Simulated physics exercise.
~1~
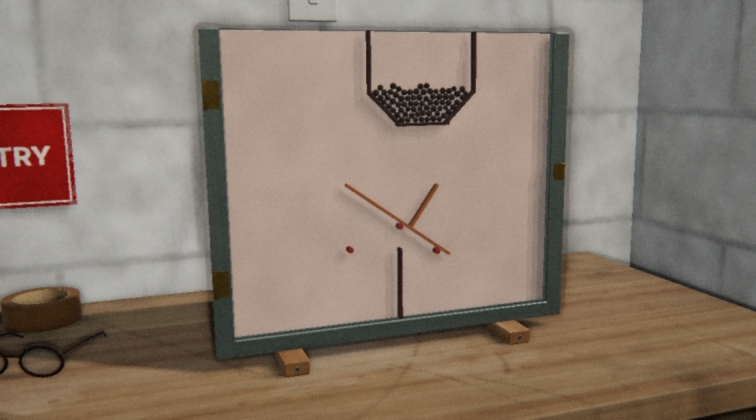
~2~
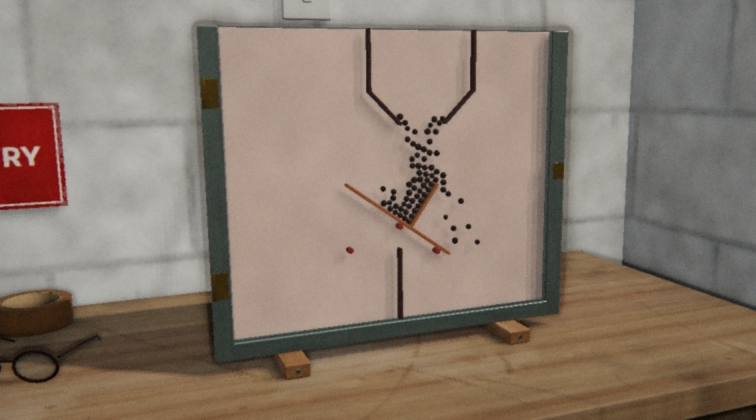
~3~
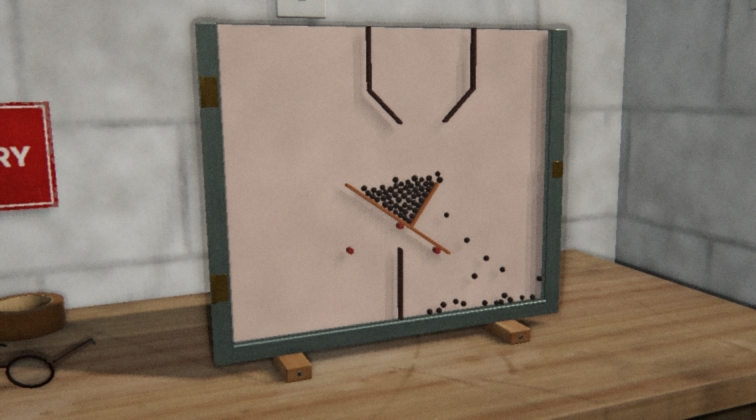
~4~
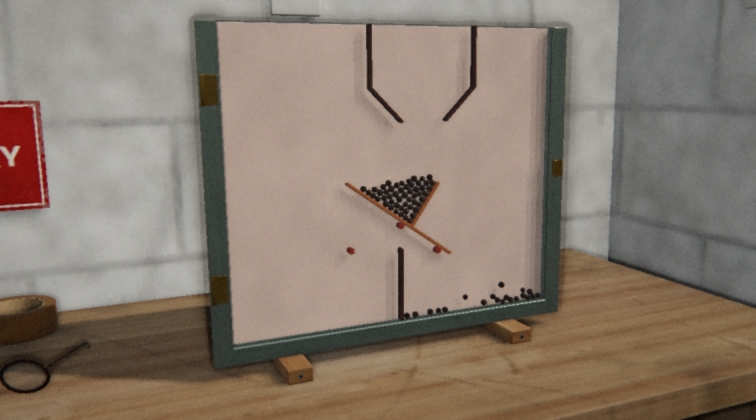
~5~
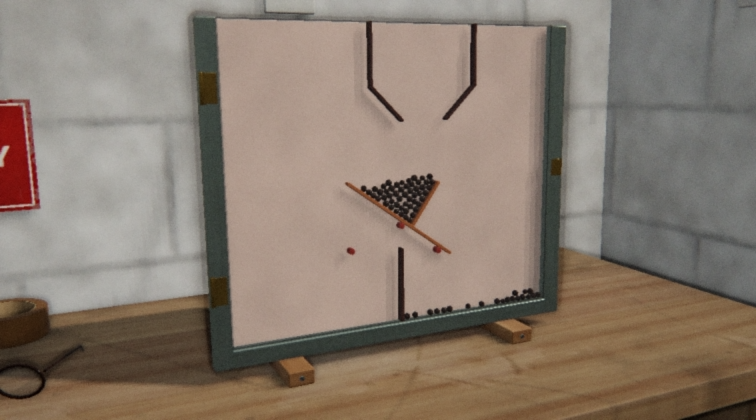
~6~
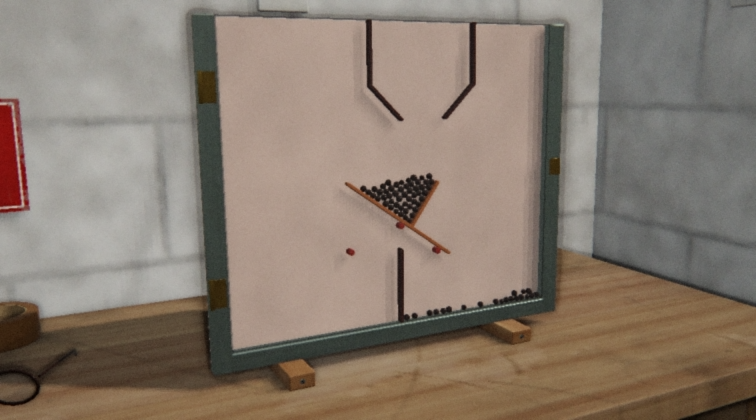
A dark hopper full of small, dark round pills hangs inside an upright, clear-faced case with a green frame, standing on a wooden bench before a pale block wall. Below it, a tilted orange-brown tray with an upright arm sits among three red pins, above a dark divider, while a red sign, tape roll and glasses lie left. The view drifts slightly sideways as the hopper opens and the pills pour onto the tray. Some spill off to the right, bouncing and scattering across the right bin. Most finally rest heaped in the still-tilted tray, leaving the left bin empty.
